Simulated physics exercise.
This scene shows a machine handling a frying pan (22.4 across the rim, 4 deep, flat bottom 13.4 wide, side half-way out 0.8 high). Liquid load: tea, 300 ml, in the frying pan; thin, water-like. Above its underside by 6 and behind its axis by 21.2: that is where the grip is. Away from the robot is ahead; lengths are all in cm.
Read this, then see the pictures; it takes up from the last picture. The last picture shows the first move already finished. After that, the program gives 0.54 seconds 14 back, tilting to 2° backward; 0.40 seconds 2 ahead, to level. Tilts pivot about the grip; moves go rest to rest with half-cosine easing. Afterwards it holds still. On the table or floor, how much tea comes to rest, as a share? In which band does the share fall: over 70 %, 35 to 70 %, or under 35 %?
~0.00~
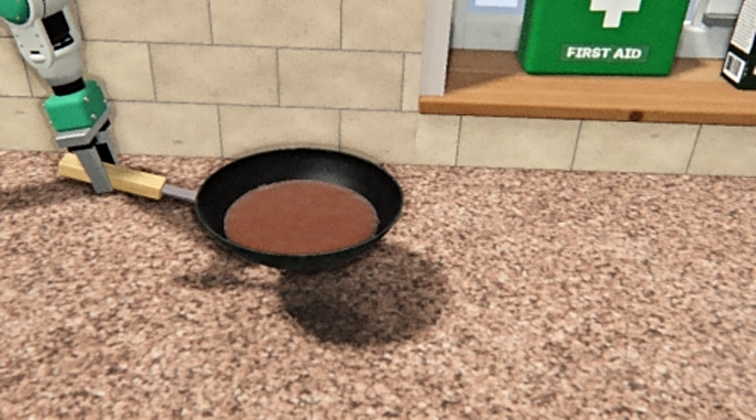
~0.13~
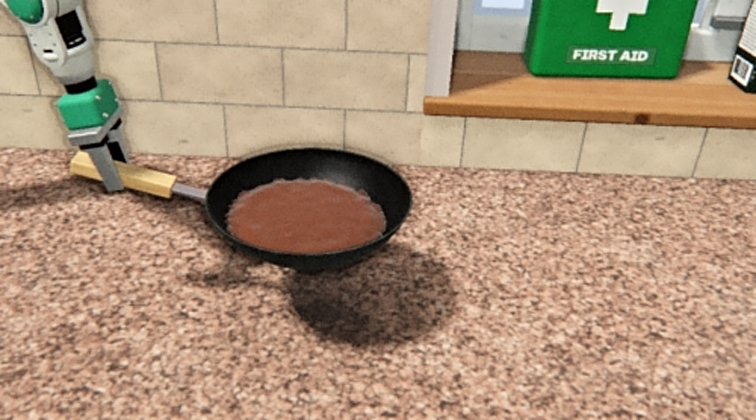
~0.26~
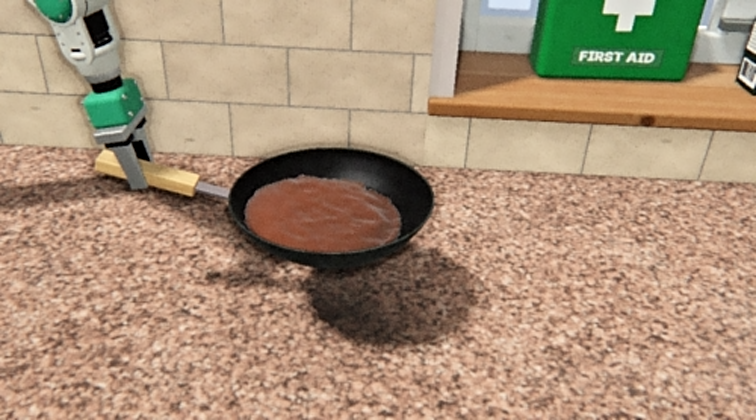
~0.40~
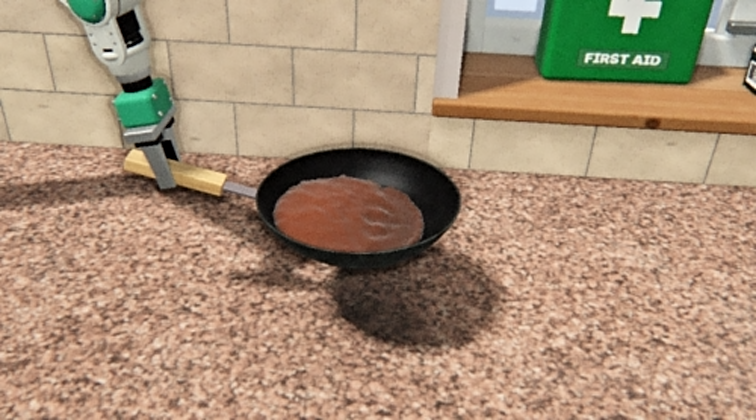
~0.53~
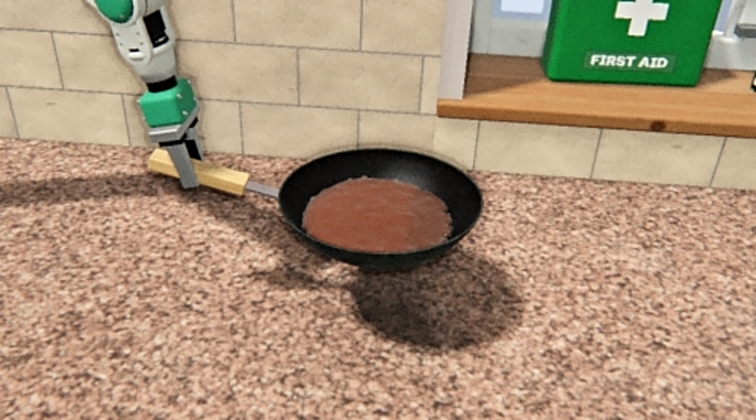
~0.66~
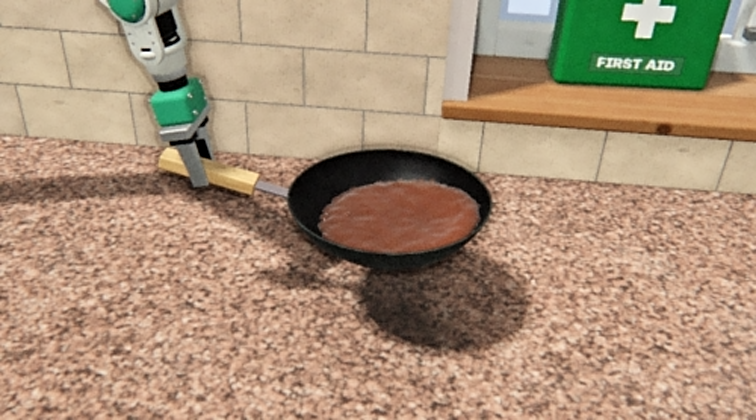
It falls under 35 %.
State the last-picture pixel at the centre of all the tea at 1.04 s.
Estimated centre sits near (313, 209).
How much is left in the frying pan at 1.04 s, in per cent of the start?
About 100 per cent.
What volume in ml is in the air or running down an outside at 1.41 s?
60 ml.
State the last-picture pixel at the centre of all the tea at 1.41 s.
Centre at roughly (207, 212) px.
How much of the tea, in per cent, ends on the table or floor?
Result: Near 25 percent.
After 1.04 s, tilted 2° backward, liquid up to 16 above the table; 300 ml in the frying pan.
After 1.41 s, level, liquid up to 18 above the table; 220 ml in the frying pan, 15 ml on the table or floor, 65 ml in the air or running down outside.
After 1.80 s, level, liquid up to 17 above the table; 220 ml in the frying pan, 80 ml on the table or floor.
After 2.60 s, level, liquid up to 15 above the table; 220 ml in the frying pan, 80 ml on the table or floor.
At rest, 220 ml in the frying pan, 80 ml on the table or floor. That is 27 % on the table or floor.
